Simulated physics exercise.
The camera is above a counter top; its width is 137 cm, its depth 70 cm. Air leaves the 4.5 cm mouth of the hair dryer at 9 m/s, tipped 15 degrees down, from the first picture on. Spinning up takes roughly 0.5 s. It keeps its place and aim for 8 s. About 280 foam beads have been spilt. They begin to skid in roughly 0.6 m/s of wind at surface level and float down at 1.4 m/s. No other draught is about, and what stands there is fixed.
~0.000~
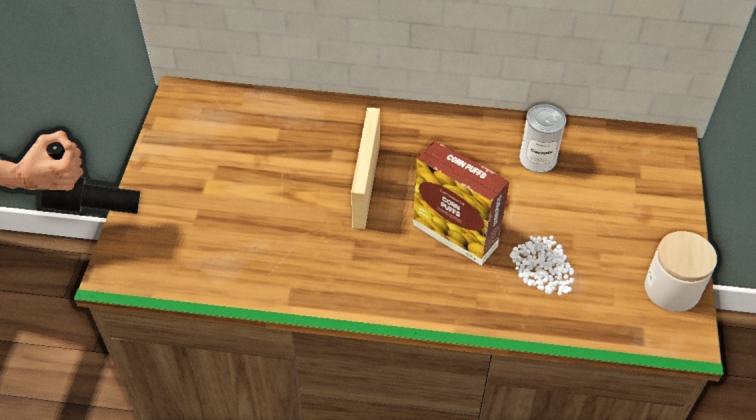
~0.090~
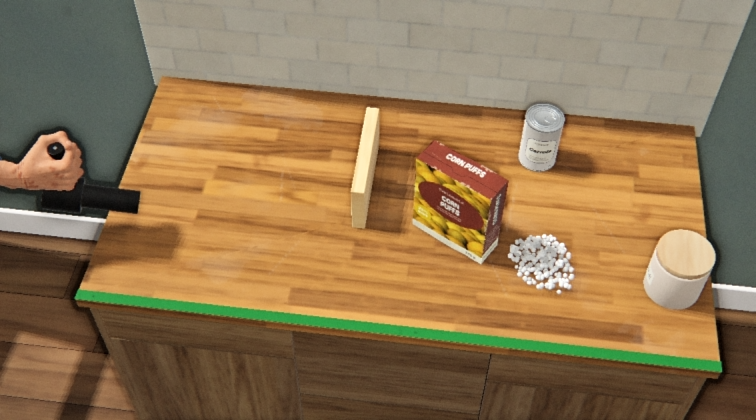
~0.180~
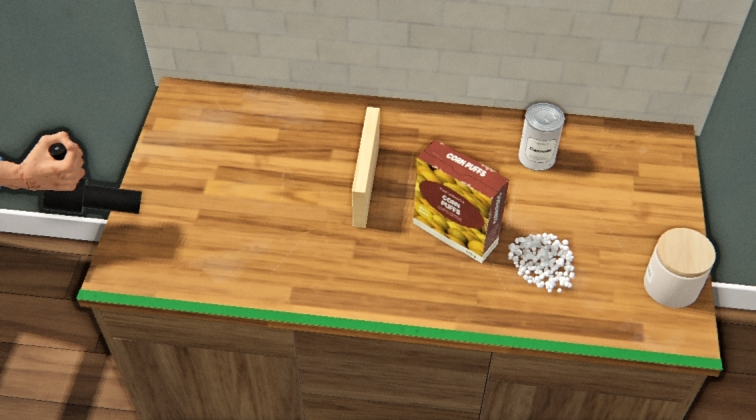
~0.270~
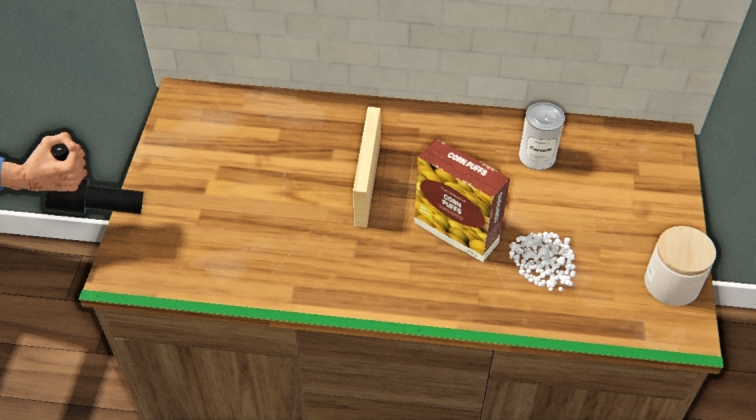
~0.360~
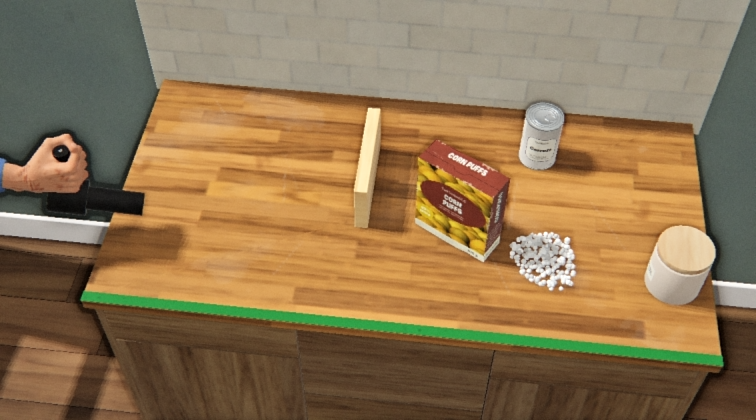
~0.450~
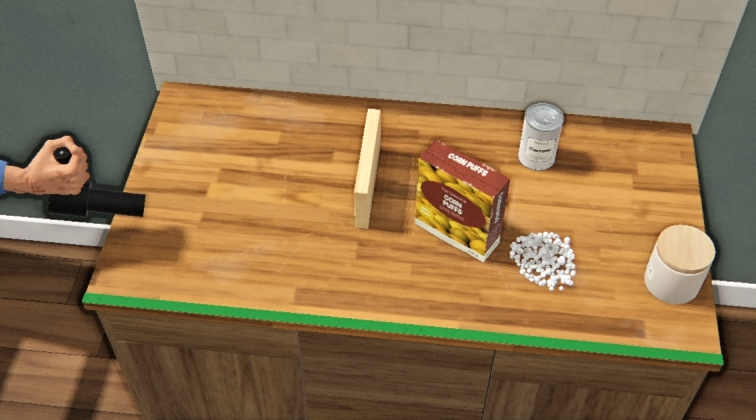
White foam beads barely stirring beside a corn puffs box on a wooden counter as a hand holds a black hair dryer at left.
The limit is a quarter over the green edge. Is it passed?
Answer: No.
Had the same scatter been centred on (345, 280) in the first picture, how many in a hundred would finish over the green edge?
Then about 60 %.
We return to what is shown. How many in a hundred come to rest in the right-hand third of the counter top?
About 70 %.
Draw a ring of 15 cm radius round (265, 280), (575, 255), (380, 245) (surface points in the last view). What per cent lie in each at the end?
In turn about 0 %, 40 %, 0 %.
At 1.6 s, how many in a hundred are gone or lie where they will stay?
Some 20 per cent.
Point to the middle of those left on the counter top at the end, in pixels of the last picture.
At about (638, 221).
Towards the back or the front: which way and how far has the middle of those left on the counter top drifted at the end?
Towards the back, some 15 cm.
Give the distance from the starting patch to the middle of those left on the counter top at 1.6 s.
About 5 cm.
After 1.6 s, 79 % are on the move or not yet settled, 0 % are over the green edge; the middle of those still in play is near (562, 253).
After 2.6 s, 70 % are on the move or not yet settled, 0 % are over the green edge; the middle of those still in play is near (563, 246).
After 4.4 s, 68 % are on the move or not yet settled, 0 % are over the green edge; the middle of those still in play is near (567, 242).
After 8.0 s, at the end, 0 % are over the green edge; the middle of those still in play is near (638, 221).
